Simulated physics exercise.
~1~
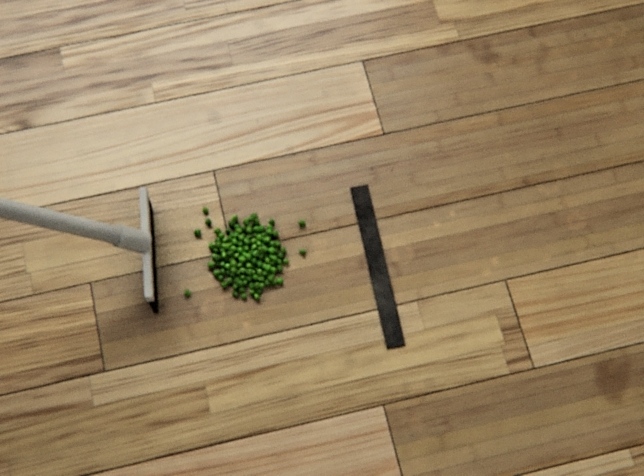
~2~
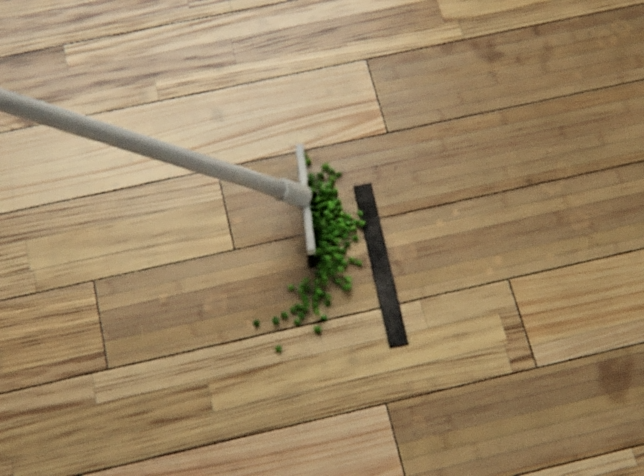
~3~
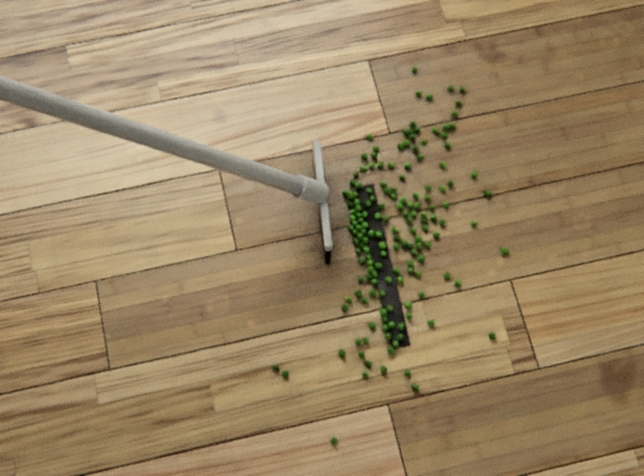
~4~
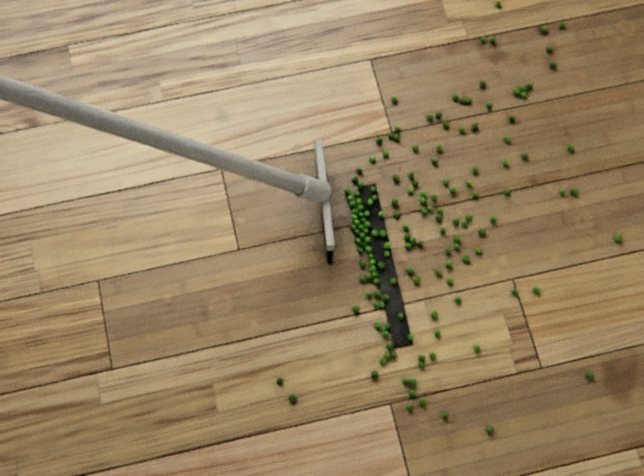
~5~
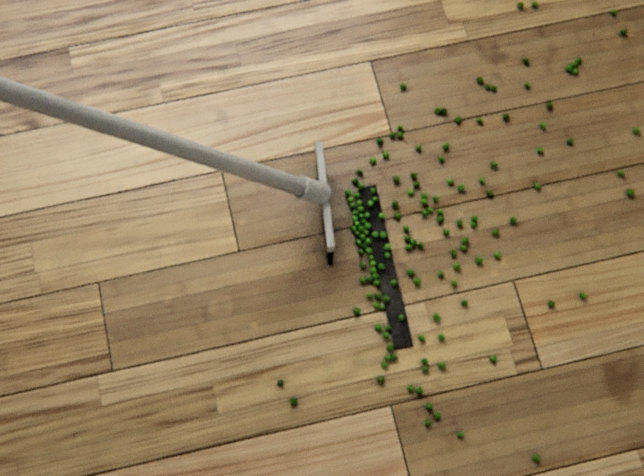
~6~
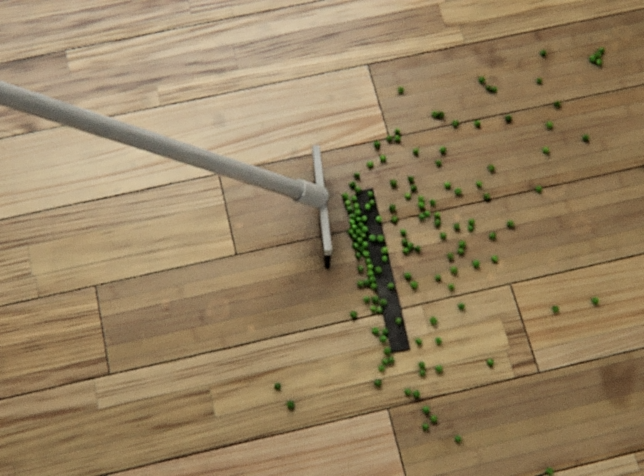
On a wooden floor, a long-handled squeegee pushed a pile of green peas rightward toward a dark strip and stopped just short of it, while the peas scattered, many rolling well past and some settling along the strip.
